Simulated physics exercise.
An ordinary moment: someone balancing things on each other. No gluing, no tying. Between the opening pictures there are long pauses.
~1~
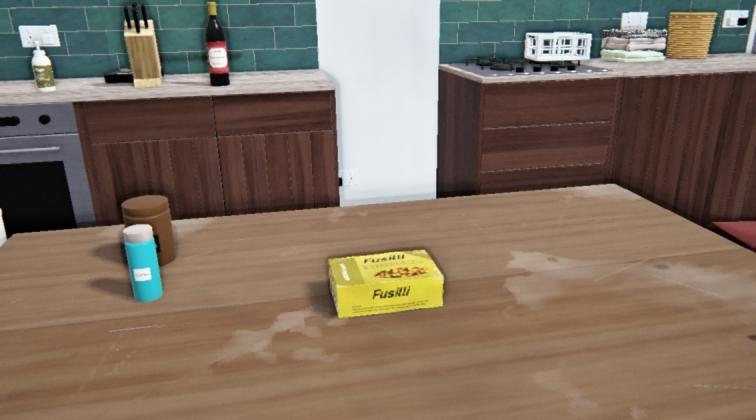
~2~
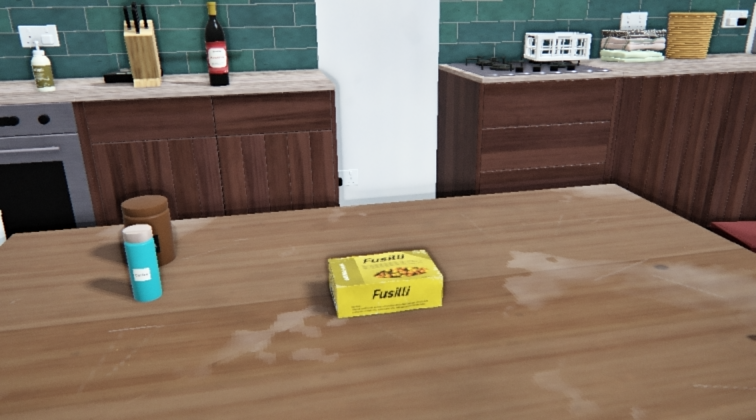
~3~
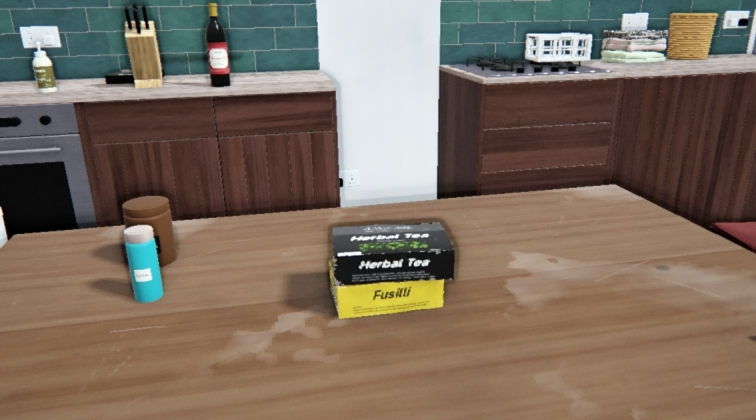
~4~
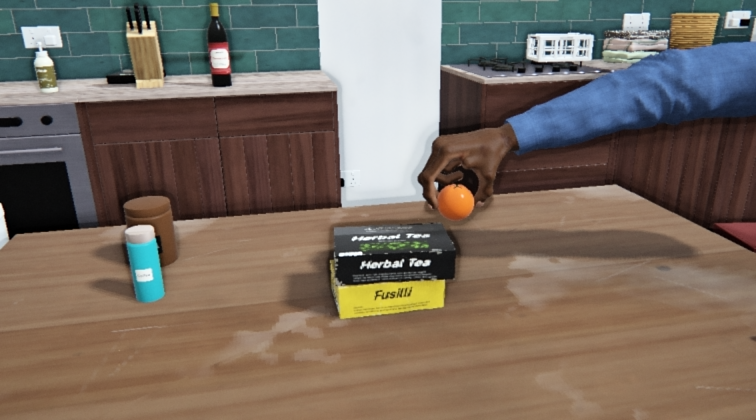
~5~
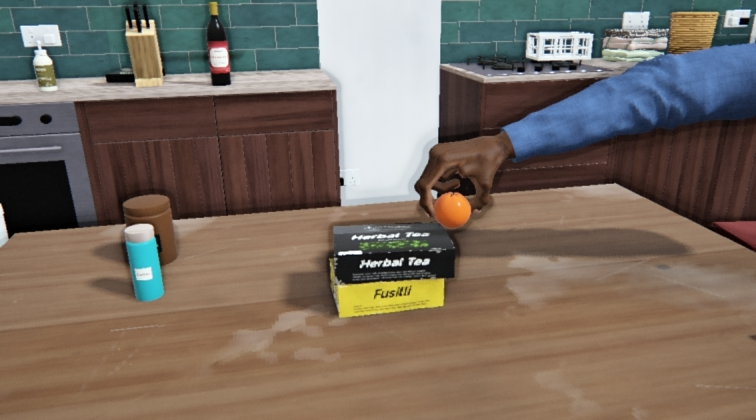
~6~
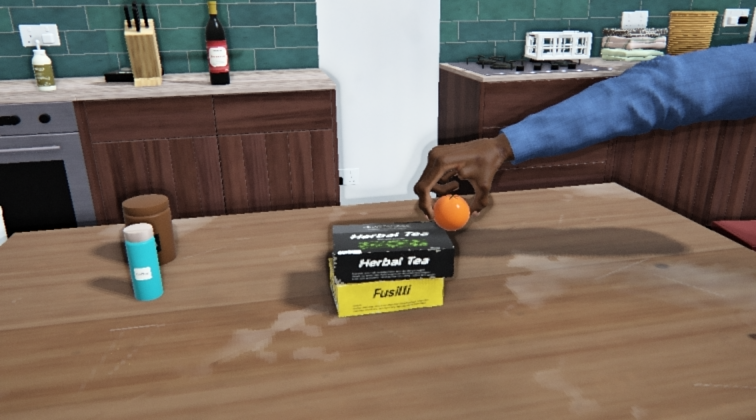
On a wooden kitchen table, a black herbal tea box appeared on top of a yellow fusilli box, then a hand reached in from the right and lowered a round orange item slightly beside them.
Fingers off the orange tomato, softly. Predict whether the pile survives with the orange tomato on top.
It does not remain steady.
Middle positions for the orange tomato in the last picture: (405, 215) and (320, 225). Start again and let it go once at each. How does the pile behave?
With the first placement the pile remains stable, with the second it tips over.
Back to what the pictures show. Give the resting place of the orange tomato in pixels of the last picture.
It ends up close to (488, 272).
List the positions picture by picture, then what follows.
In the first picture, the last thing is not in view yet; turquoise shaker (143, 263).
In the second picture, the last thing is not in view yet.
In the third picture, the last thing is not in view yet; turquoise shaker (144, 264).
In the fourth picture, on its way; orange tomato (455, 202); black packet (392, 252).
In the fifth picture, in place under the hand; orange tomato (452, 211); turquoise shaker (145, 262).
In the sixth picture, in place under the hand; orange tomato (451, 213); black packet (391, 250).
Then, 0.30 s past the last view, orange tomato now fallen.
Then, 0.40 s past the last view, things are still on the move.
Then, 1.90 s past the last view, nothing new.
Finally, fallen, orange tomato; the other 4 still in place. Final places as the last picture's camera would see them, orange tomato near (488, 272). The pile gives way.
